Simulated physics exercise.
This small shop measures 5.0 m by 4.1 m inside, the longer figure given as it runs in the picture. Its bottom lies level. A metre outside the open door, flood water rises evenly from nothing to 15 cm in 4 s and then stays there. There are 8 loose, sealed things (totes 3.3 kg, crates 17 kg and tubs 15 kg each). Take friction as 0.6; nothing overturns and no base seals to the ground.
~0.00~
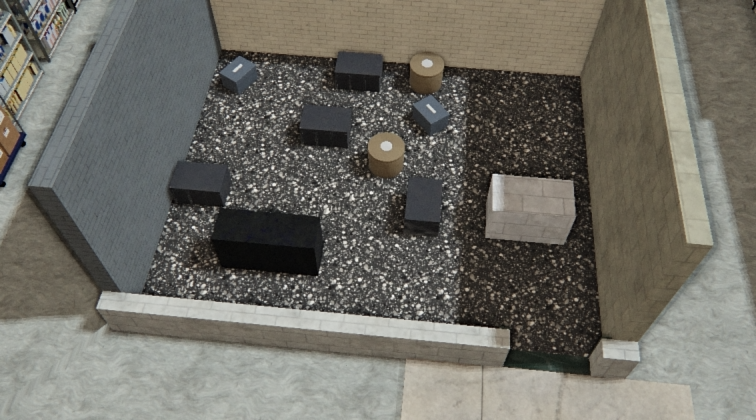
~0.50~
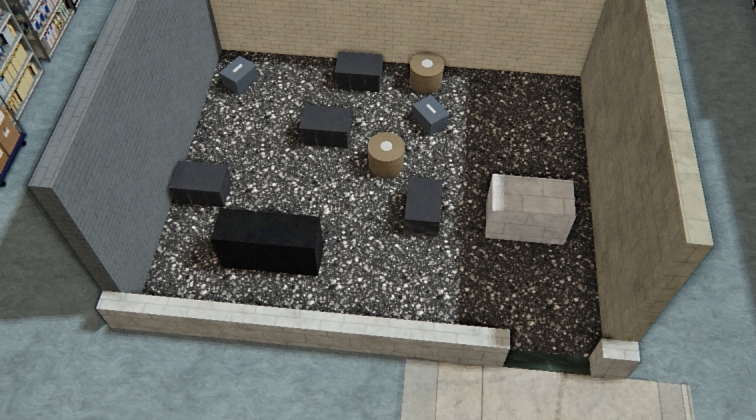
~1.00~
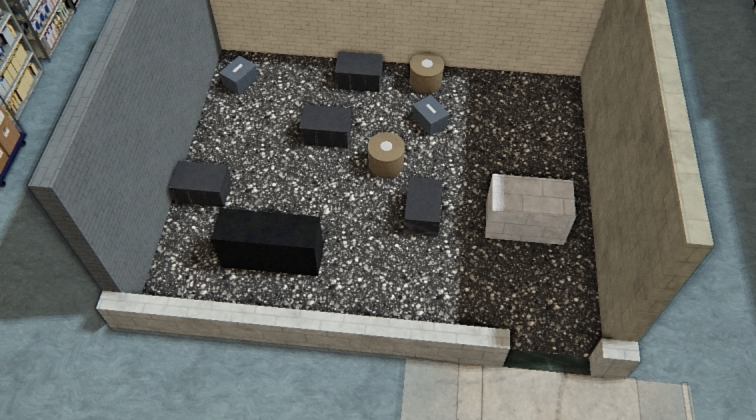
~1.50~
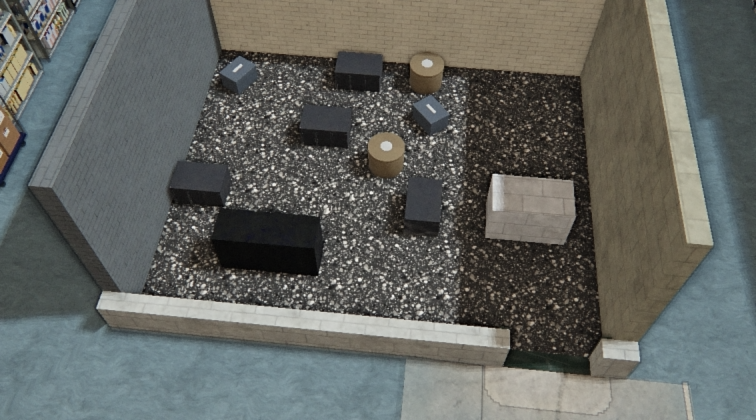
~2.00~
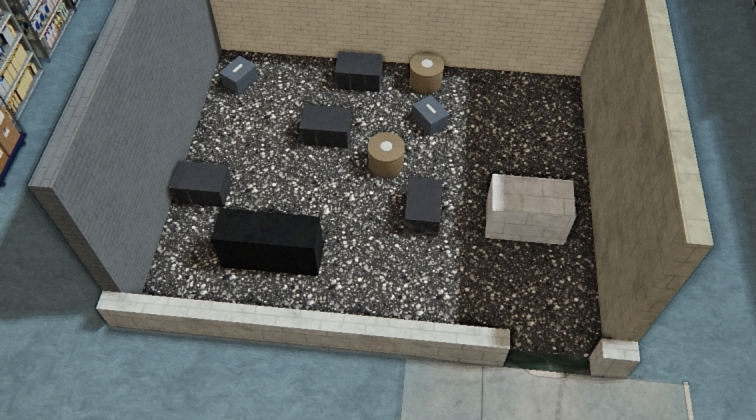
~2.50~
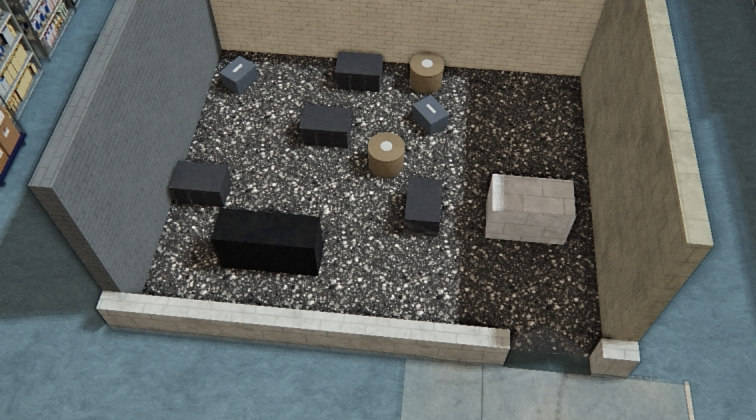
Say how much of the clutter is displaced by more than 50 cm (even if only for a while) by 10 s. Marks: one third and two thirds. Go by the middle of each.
It is less than a third.
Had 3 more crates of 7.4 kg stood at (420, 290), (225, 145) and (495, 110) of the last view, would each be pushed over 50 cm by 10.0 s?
In that order: Less, under, short of it.
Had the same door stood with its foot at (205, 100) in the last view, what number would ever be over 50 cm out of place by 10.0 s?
Then 2.
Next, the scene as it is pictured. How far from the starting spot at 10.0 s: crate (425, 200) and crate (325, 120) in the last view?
In turn: 0 cm, 0 cm.
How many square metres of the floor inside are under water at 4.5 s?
Some 3.0 m2.
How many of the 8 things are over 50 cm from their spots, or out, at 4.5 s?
0 of them.
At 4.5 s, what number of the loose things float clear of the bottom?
I count 0.
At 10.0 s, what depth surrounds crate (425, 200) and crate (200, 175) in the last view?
Roughly 4 and 1 cm.
After 3.5 s 0 of 8 are over 50 cm from their spots; 0 afloat.
After 4.5 s 0 of 8 are over 50 cm from their spots; 0 afloat.
After 7.0 s 0 of 8 are over 50 cm from their spots; 0 afloat.
After 10.0 s 0 of 8 are over 50 cm from their spots, and 0 have been at some point; 0 afloat.
